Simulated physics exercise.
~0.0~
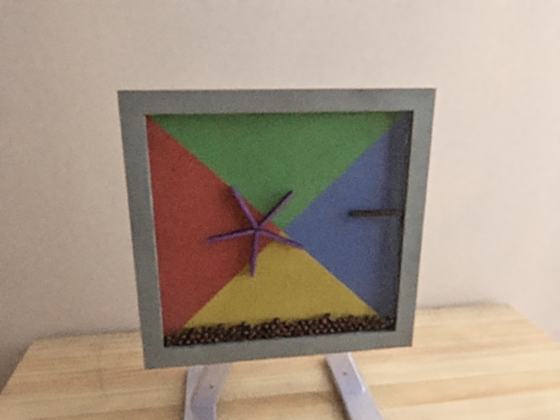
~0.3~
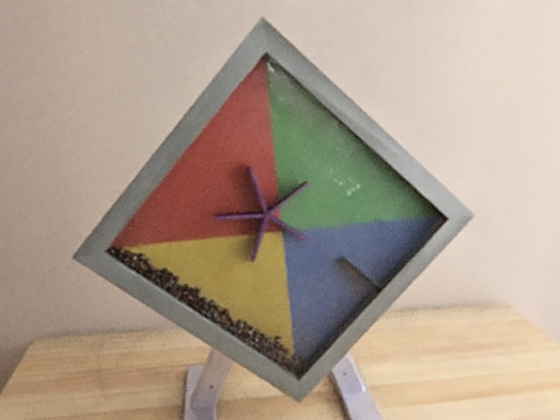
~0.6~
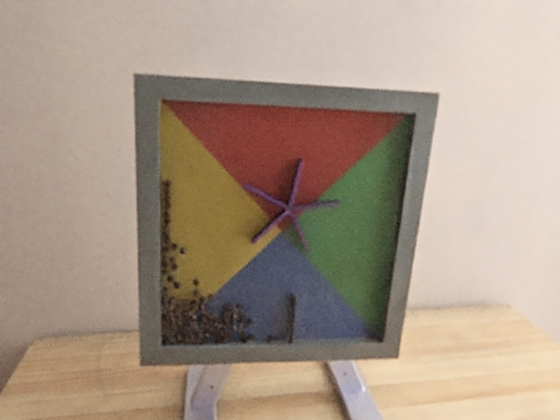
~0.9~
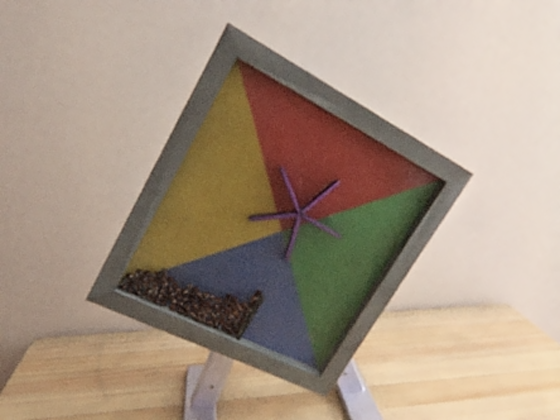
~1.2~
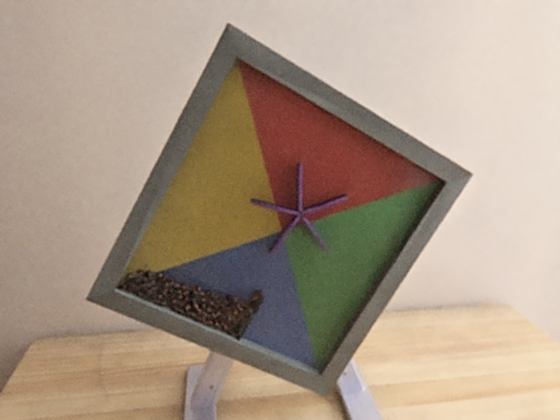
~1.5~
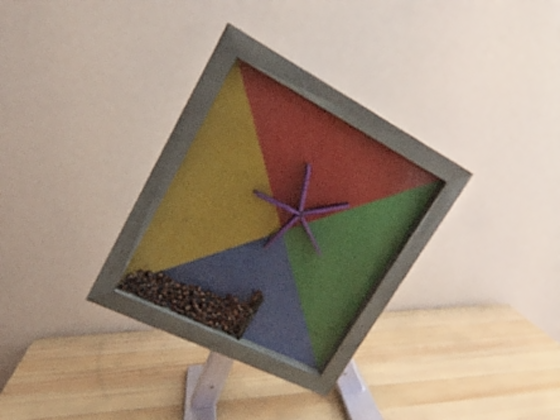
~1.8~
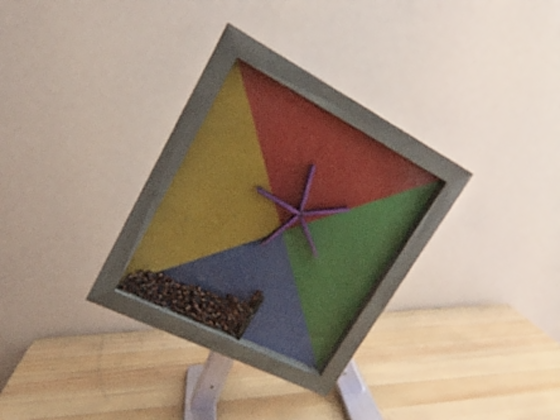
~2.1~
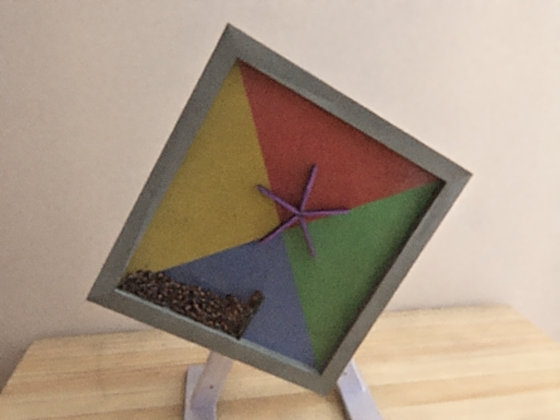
A flat, grey-framed square box stands upright on a pale wooden table before a plain wall, seen from the front by a still camera. Its face has a red wedge at left, green on top, blue at right with a short dark bar, and yellow below, where dark beads line the bottom; a purple five-armed star sits near the centre. The box turns clockwise, and the beads slide and tumble from yellow towards blue. The star turns the same way, lagging behind. The box stops tilted, the star turns slightly further, and the beads rest at lower left against the bar, almost all over blue.
